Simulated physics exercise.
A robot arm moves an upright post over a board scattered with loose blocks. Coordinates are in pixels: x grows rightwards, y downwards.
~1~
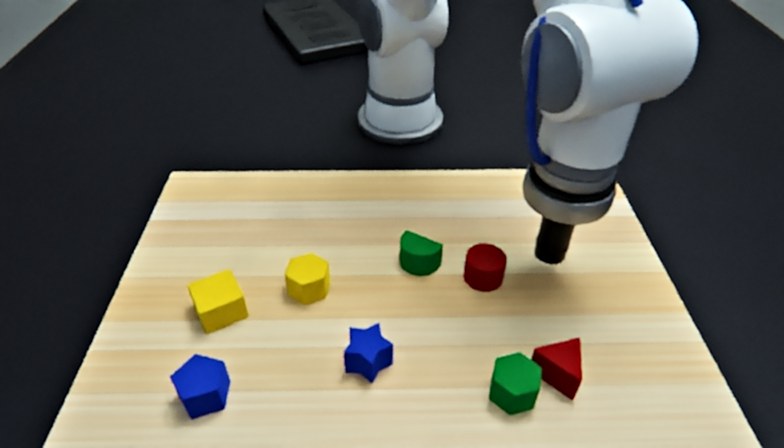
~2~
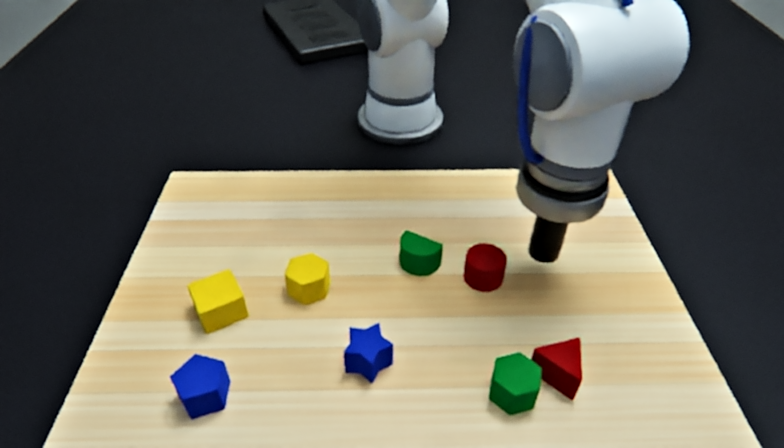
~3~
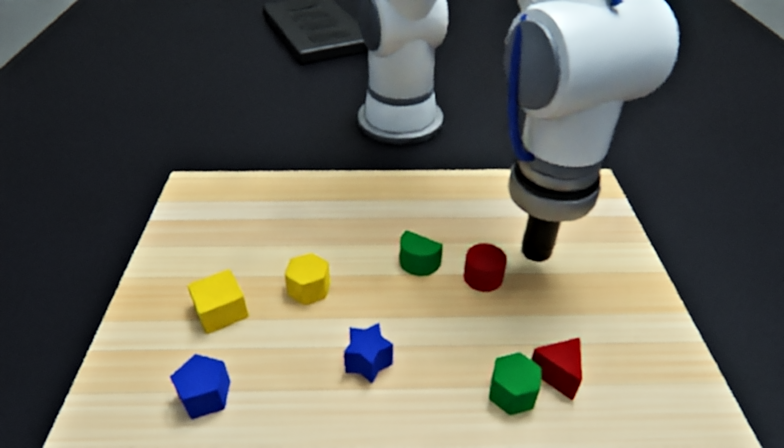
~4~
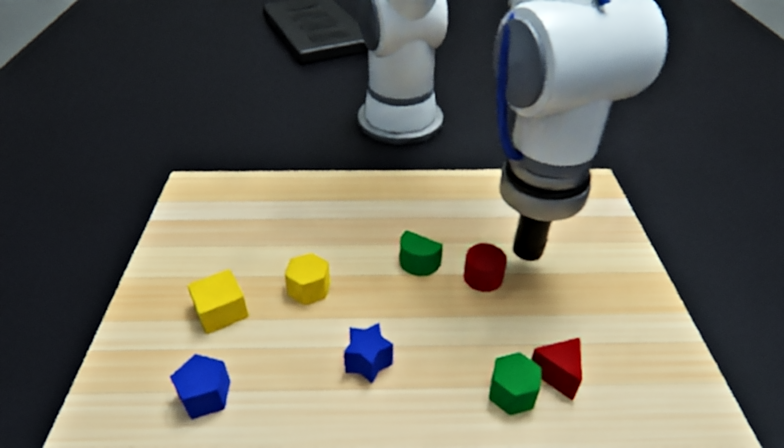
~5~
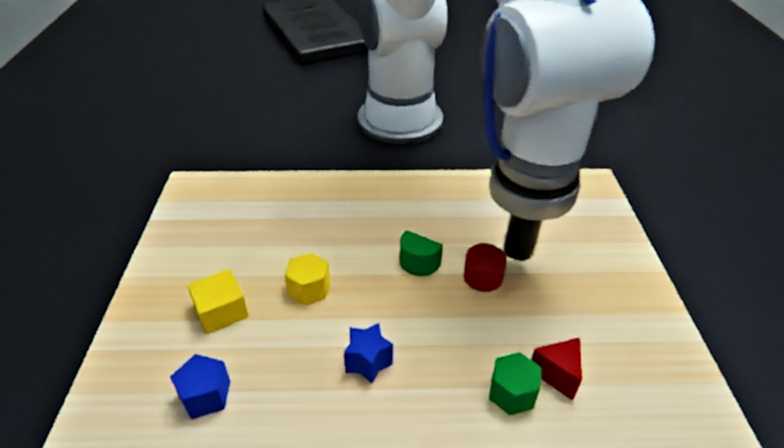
A robot arm slid its dark upright post slowly a short way left above a wooden board, bringing it close to the red cylinder, while all the colored blocks stayed still.
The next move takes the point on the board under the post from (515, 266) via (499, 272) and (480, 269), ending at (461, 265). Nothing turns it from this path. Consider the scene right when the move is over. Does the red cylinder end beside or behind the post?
Yes, that is how it ends up.
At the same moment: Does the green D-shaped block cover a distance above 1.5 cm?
No, that is not how it ends up.
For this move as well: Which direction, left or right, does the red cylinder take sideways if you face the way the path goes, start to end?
Heads left.
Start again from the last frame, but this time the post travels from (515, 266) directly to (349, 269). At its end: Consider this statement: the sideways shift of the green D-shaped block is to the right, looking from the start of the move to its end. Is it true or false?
This is true.
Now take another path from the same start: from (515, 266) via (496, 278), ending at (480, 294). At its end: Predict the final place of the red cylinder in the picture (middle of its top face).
Roughly at (446, 271).
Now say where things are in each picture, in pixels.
Post tip at (549, 255); block tops, green D-shaped block at (419, 243); red cylinder at (487, 256), in the first picture.
Post at (543, 253); blocks unchanged, in the second picture.
Post at (536, 252); blocks unchanged, in the third picture.
Post at (528, 251); blocks unchanged, in the fourth picture.
Post at (518, 251); green D-shaped block at (419, 243); red cylinder at (487, 256), in the fifth picture.
What follows on the original path. Halfway along, post at (492, 256); red cylinder at (463, 263).
At the end, post at (463, 250); green D-shaped block in place; red cylinder at (446, 265).
